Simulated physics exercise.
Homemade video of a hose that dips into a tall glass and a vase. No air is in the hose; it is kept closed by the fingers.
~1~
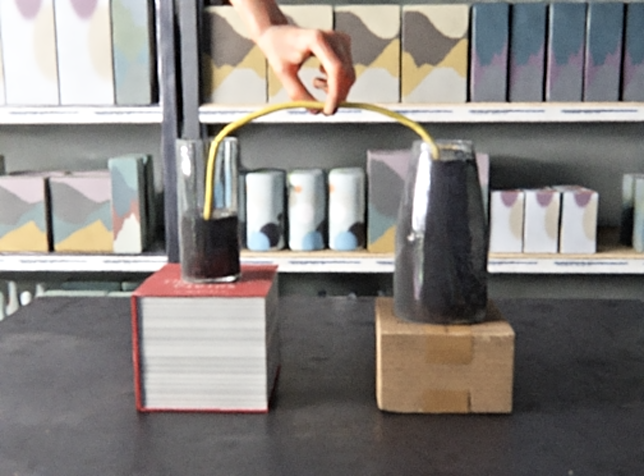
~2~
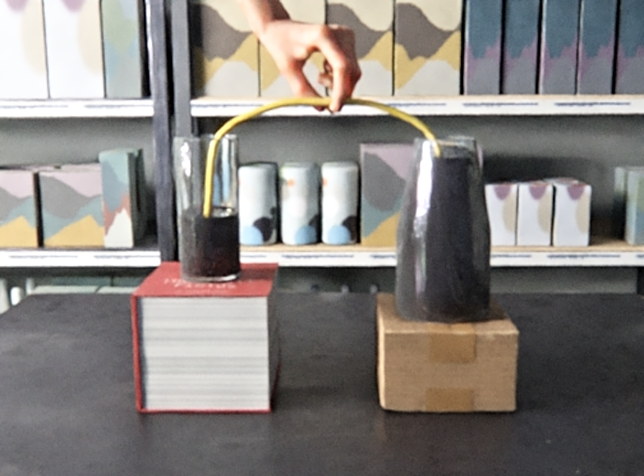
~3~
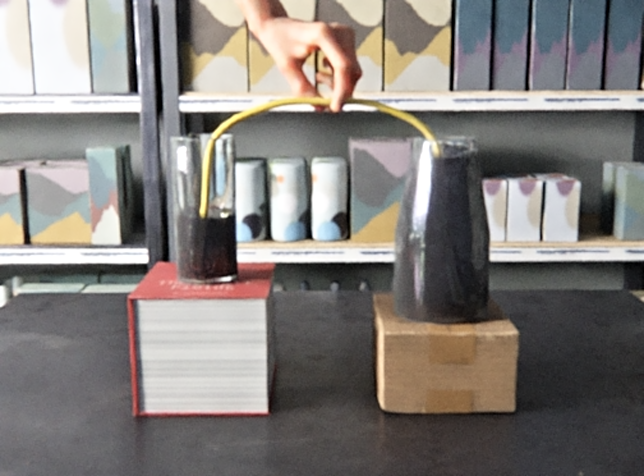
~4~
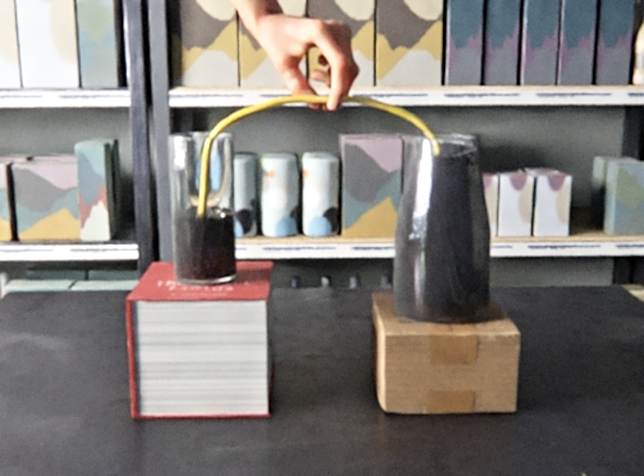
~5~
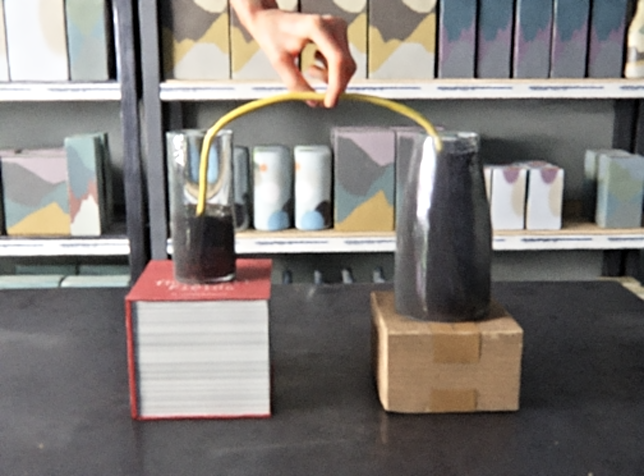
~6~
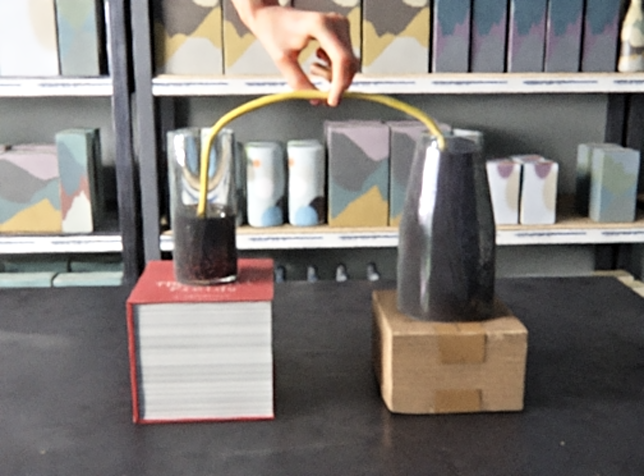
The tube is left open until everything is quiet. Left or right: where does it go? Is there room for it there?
It moves to the left, and the receiving one holds it all.
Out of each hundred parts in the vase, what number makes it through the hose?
My estimate is around 10 percent.
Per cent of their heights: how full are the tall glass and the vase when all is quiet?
65 and 75 per cent, roughly.
Shortly, the tall glass is about half full; the vase is nearly full.
Then, the tall glass is about two thirds full; the vase is about three quarters full.
At the finish, the tall glass is about two thirds full; the vase is about three quarters full; the two surfaces are level.
